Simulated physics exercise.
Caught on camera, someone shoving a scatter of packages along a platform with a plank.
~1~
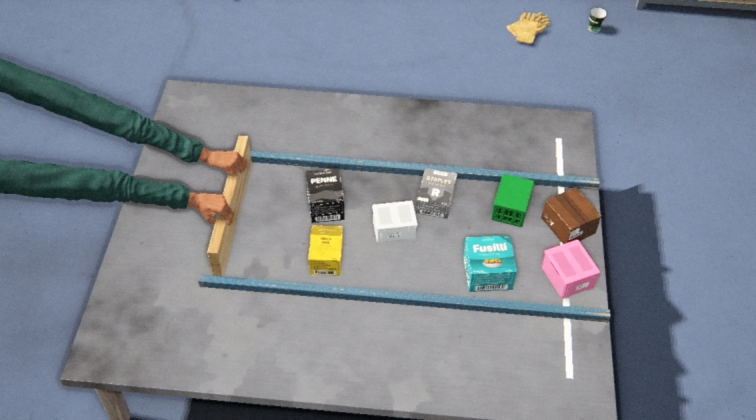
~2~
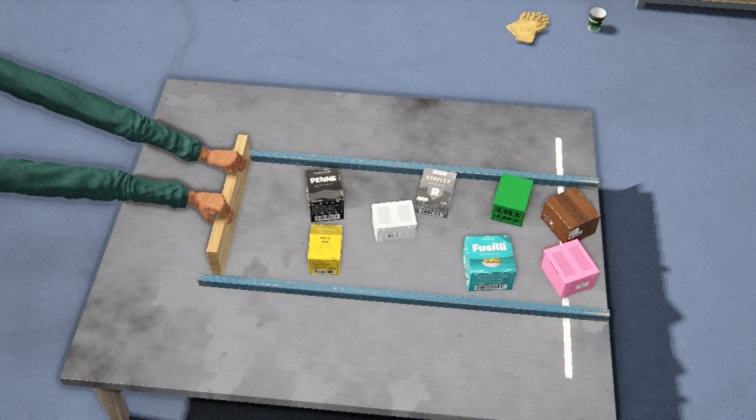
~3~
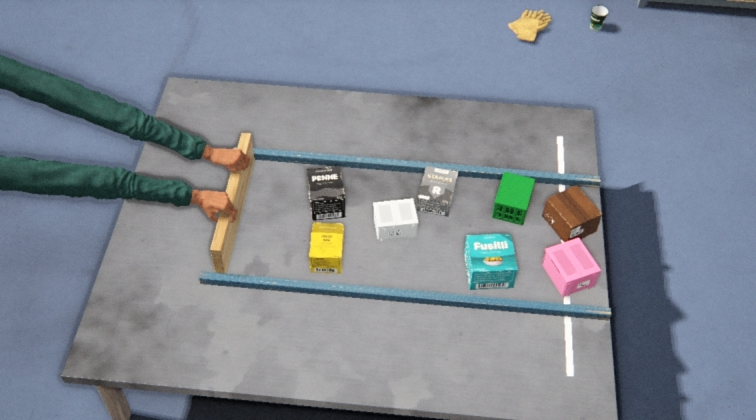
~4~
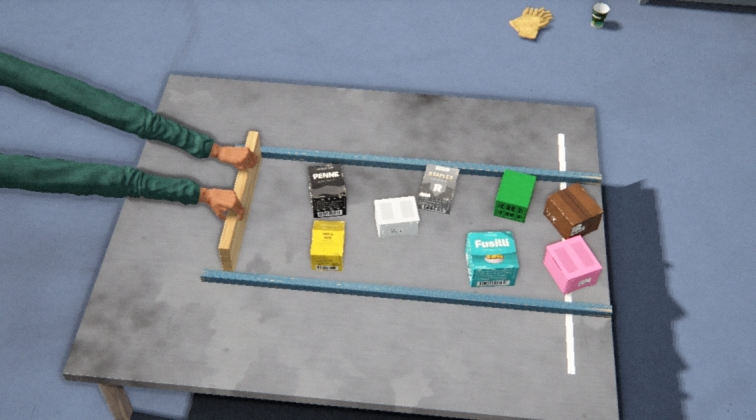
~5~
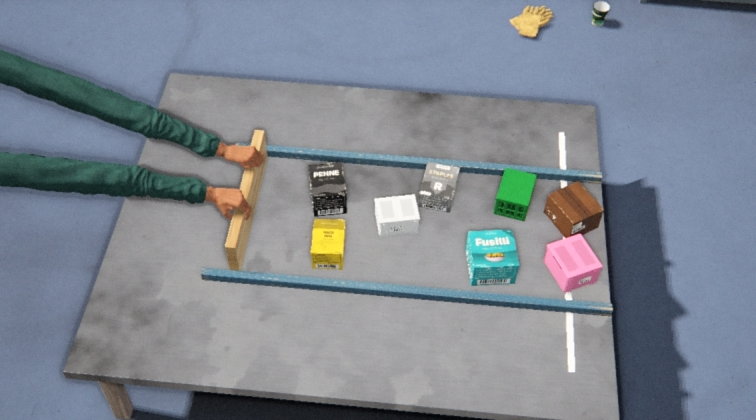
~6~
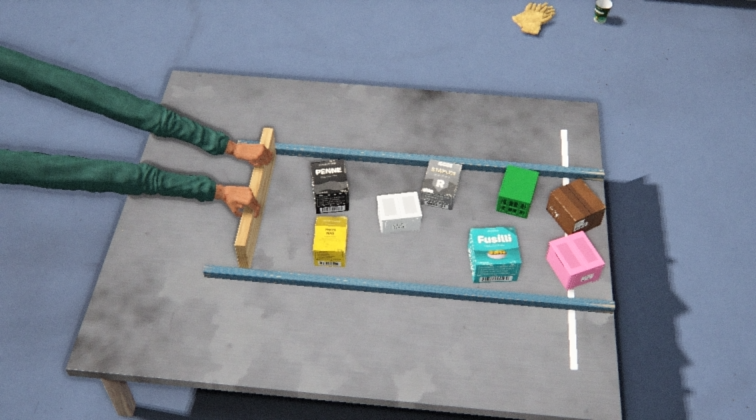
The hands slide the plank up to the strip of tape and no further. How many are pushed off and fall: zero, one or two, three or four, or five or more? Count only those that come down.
The number that fall off is five or more.
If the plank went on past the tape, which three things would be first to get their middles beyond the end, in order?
They are the brown box, then the pink tote, then the green crate.
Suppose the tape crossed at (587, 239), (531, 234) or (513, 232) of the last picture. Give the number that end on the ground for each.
It would be 6, 3 and 1.
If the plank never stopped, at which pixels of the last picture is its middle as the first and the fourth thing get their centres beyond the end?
Near (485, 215) and (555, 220).
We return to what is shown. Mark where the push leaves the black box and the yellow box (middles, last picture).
First (589, 206), then (588, 264).
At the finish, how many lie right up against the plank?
The number is 2.
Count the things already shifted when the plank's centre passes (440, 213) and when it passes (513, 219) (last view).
The counts are 6 and 8.
Soon after, none off yet; brown box at rest near (576, 208); pink tote at rest near (574, 261); green crate at rest near (517, 192).
Then, none off yet; brown box at rest near (576, 208); pink tote at rest near (574, 261); green crate moving near (520, 192).
Further on, one off so far; brown box falling near (630, 241); pink tote moved about its own width near (607, 262); green crate moved well along near (593, 190).
At rest, the number that fall off is five or more; fallen, white tote, grey box, turquoise box, green crate, pink tote and brown box.
